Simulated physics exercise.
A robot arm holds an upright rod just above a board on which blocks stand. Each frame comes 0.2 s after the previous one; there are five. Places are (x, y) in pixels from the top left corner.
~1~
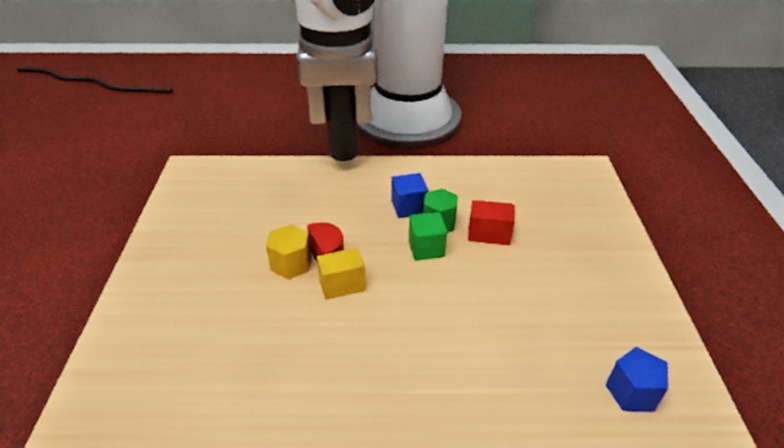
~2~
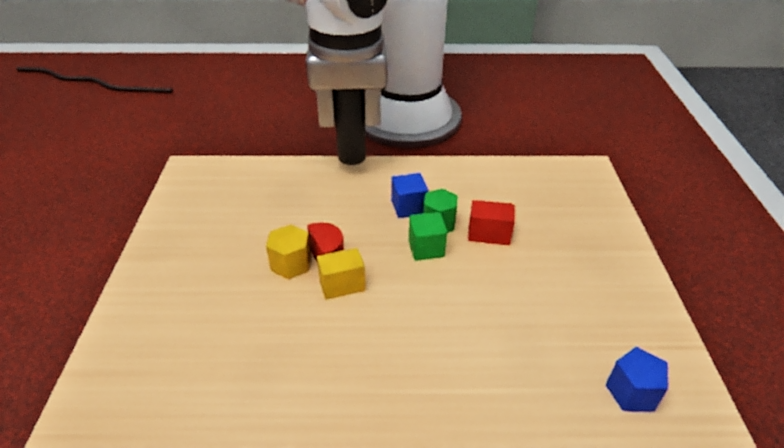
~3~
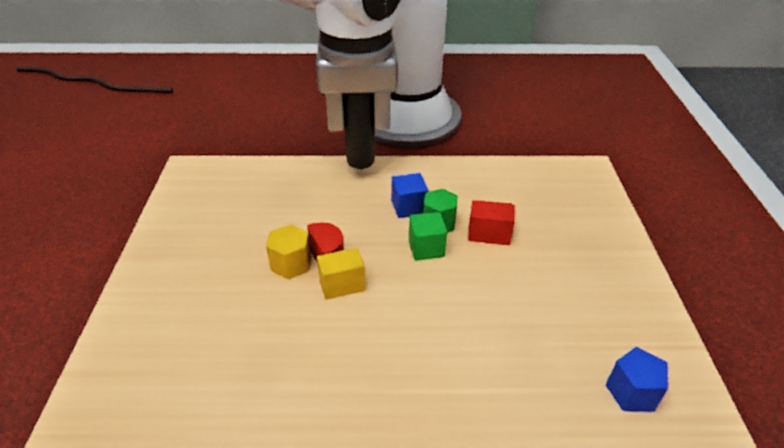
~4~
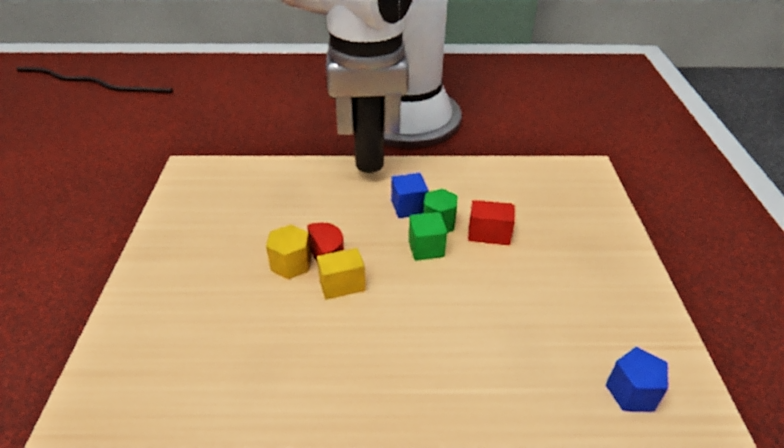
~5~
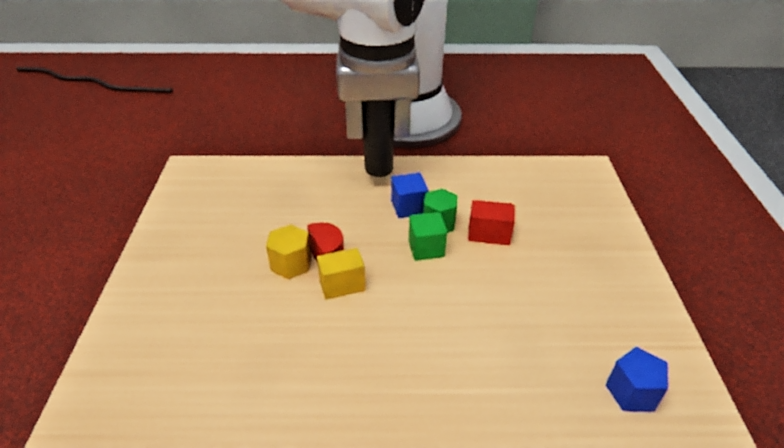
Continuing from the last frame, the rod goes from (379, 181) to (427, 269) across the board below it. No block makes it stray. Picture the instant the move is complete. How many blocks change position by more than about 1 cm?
My best guess is that three blocks or more move over 1 cm.
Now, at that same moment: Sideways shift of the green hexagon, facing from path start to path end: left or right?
Off to the left side.
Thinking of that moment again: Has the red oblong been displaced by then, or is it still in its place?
Its place changes.
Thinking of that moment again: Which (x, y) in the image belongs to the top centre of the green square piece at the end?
The middle of its upper face will lie at (462, 255).
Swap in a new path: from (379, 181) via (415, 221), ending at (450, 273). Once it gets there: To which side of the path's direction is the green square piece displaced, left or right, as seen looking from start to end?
Goes right.
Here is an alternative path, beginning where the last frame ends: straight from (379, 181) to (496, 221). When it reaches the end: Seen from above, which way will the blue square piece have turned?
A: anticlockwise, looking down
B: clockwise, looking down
Choice B: Clockwise, looking down.
On the path given first. One third of the way, rod (394, 196); blue square piece (423, 192), turned 55° anticlockwise; green hexagon (452, 203), turned 15° clockwise.
Two thirds of the way, rod (410, 225); blue square piece (443, 207), turned 75° anticlockwise; green square piece (436, 232); green hexagon (478, 211); red oblong (517, 213).
At the end, rod (428, 256); blue square piece (445, 211), turned 95° anticlockwise; green square piece (462, 255), turned 65° anticlockwise; green hexagon (482, 212); red oblong (521, 212).
